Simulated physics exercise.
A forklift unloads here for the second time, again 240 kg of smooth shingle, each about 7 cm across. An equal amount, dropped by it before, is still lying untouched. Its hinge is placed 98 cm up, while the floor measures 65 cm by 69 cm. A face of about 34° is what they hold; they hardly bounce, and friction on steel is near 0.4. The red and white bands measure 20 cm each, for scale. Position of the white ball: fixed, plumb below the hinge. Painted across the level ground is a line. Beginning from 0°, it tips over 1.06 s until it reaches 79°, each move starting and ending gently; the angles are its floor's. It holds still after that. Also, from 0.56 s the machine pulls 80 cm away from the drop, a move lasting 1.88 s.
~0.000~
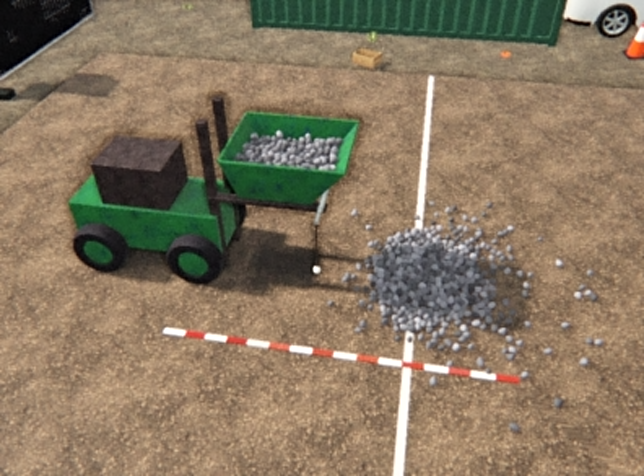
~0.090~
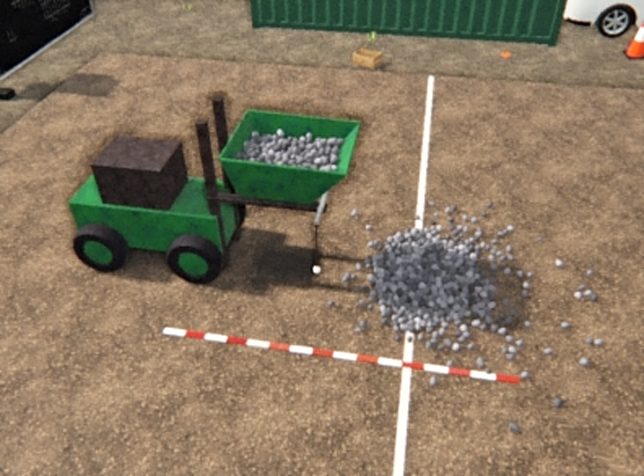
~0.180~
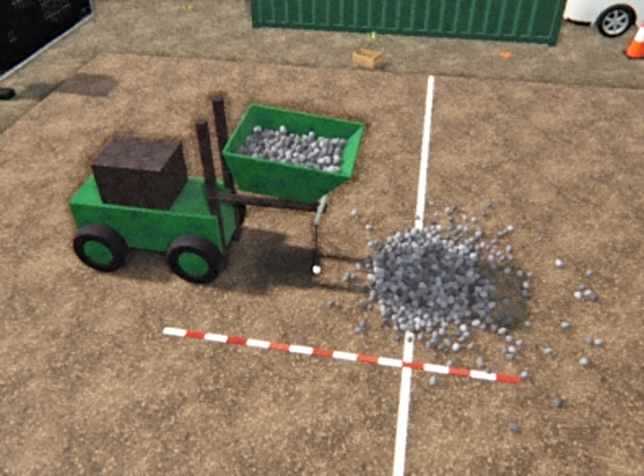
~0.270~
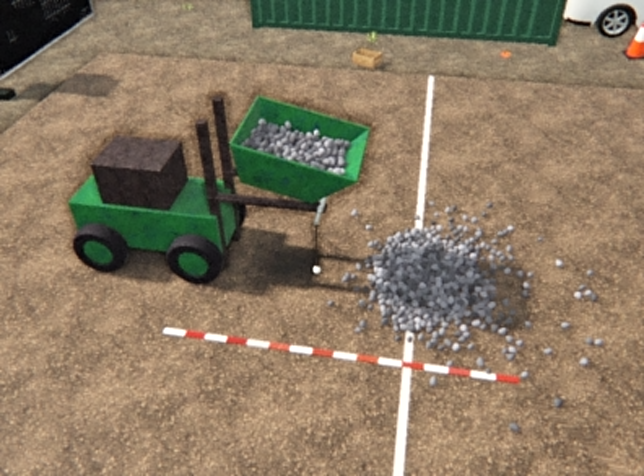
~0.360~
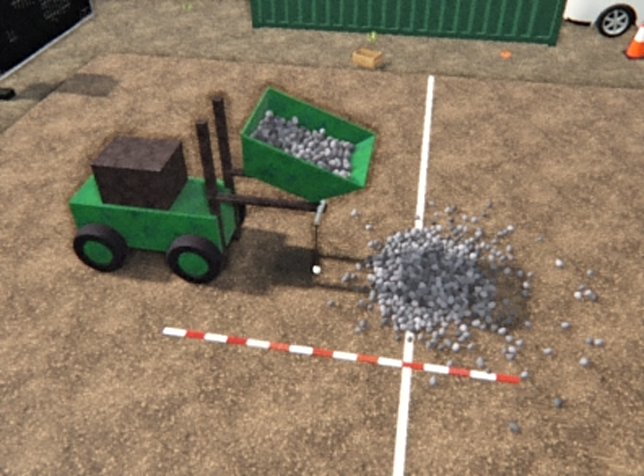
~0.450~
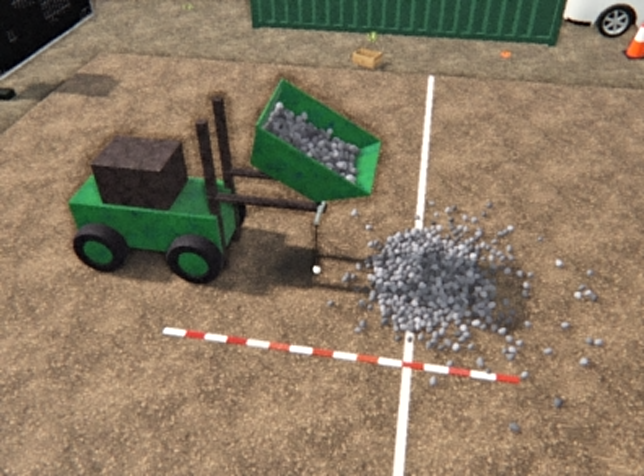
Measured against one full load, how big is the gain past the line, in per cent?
Some 45 per cent is added.
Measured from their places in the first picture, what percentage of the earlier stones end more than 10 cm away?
Roughly 20 % of them.
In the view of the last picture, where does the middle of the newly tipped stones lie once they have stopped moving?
Around (407, 272) in the last picture.
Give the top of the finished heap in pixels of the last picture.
Somewhere close to (408, 262).
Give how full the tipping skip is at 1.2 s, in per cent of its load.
Around 45 in a hundred.
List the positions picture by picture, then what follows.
The first picture shows lip at (345, 174), floor tilted 0°, highest stones at (297, 147). The earlier load is highest near (426, 264), 14 cm above ground level, 33 % short of the line, 67 % past the line.
In the second picture, the tipping skip is at 2°, its lip at (346, 175); the top of the load is at (281, 148); the stones move at 0.3 m/s on average.
In the third picture, the tipping skip is at 6°, its lip at (351, 177); the top of the load is at (269, 143); the stones move at 0.5 m/s on average.
The fourth picture shows lip at (357, 182), floor tilted 13°, highest stones at (265, 134); the stones move at 0.7 m/s on average.
In the fifth picture, the tipping skip is at 21°, its lip at (364, 188); the top of the load is at (269, 125); the stones move at 0.8 m/s on average.
The sixth picture shows lip at (370, 195), floor tilted 31°, highest stones at (278, 117); the stones move at 0.9 m/s on average.
After 0.8 s the floor is at 67°; in per cent of one load, 100 in the tipping skip, 33 short of the line, 67 past the line; the foremost stones are at (611, 300).
After 1.2 s the floor is at 79°; in per cent of one load, 47 in the tipping skip, 83 short of the line, 70 past the line; the foremost stones are at (611, 300).
After 2.9 s the floor is at 79°; in per cent of one load, 0 in the tipping skip, 88 short of the line, 112 past the line; the foremost stones are at (626, 296).
After 5.3 s the floor is at 79°; in per cent of one load, 0 in the tipping skip, 88 short of the line, 112 past the line; the foremost stones are at (626, 296). Net gain past the line, 45.
